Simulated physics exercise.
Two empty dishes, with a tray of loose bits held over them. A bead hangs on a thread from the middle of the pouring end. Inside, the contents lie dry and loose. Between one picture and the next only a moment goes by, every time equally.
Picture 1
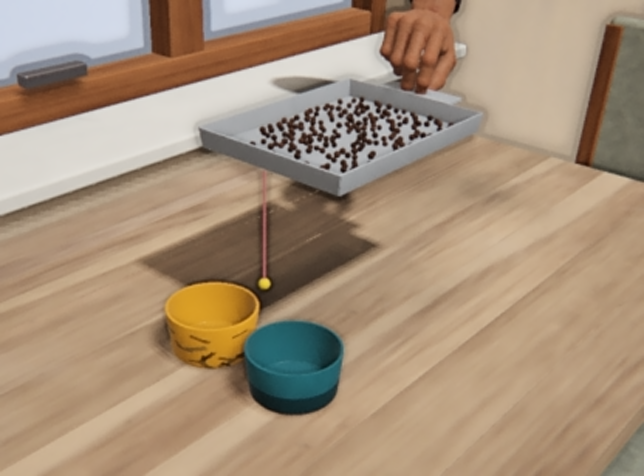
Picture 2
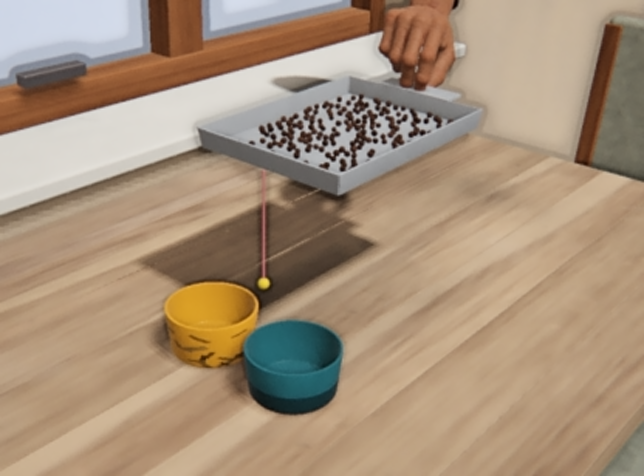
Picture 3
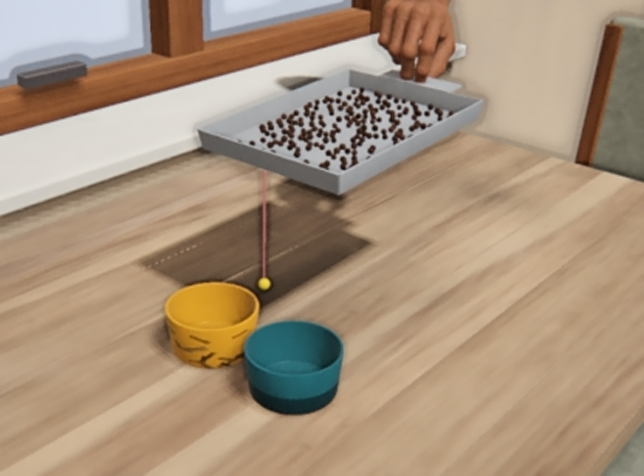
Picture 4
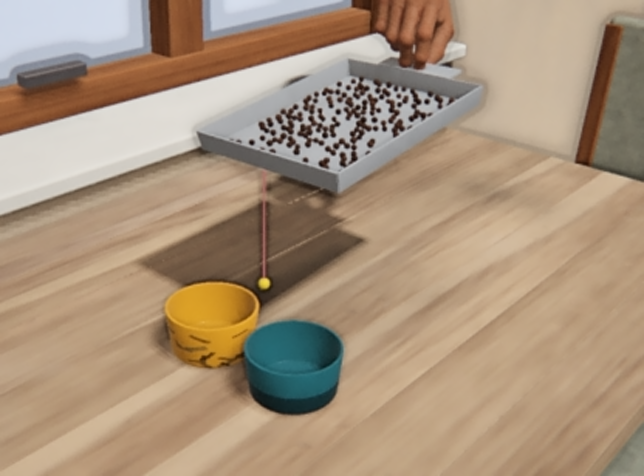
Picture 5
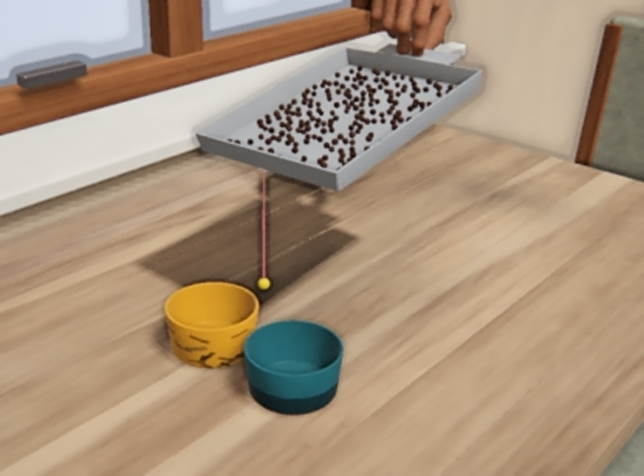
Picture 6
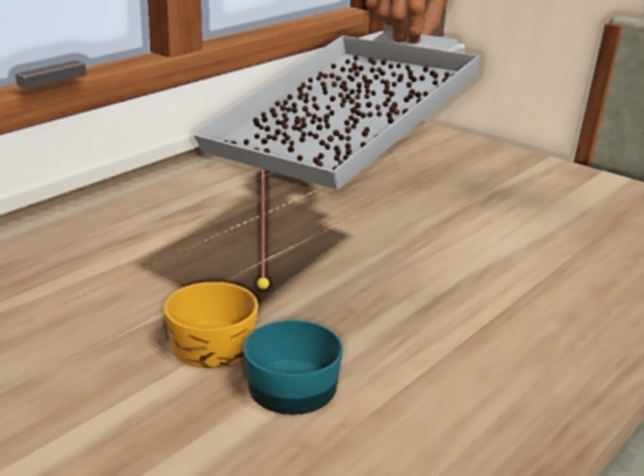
A hand gradually raised the handle end of a gray tray of small dark berries, tilting it slightly toward its front left corner, above a yellow dish and a teal one on a wooden table.
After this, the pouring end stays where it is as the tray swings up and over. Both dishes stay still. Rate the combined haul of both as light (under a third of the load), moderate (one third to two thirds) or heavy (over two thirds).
A moderate haul.
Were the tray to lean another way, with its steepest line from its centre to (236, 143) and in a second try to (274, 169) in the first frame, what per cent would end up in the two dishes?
0 % and 80 %.
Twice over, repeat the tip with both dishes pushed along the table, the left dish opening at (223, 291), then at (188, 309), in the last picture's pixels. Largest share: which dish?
So at the first spot it's the one placed on the left, and at the second spot it's the one placed on the left.
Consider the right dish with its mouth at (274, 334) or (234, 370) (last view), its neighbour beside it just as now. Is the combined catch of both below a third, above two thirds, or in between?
To begin with: Beyond two thirds; after that: Under a third.
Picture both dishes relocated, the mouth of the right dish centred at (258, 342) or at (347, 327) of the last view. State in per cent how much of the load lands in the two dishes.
60 and 0 in a hundred.
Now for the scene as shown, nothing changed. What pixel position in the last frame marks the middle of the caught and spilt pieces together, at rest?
Close to (188, 337) in the last picture.
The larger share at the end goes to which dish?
At rest, the fuller dish is the one at left.
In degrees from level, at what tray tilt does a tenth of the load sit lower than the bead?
That happens at around 105°.
Soon after the last picture, tray tipped steeply; nearly all on the tray; a stray few outside both; a stray few in the air.
A little later, tray tipped right over; nearly all on the tray; a stray few outside both; a small part in the air.
Later still, tray tipped past a quarter turn; about half in the left dish; about half outside both.
At rest, tray tipped past a quarter turn; none in the right dish; about half in the left dish; about half outside both.
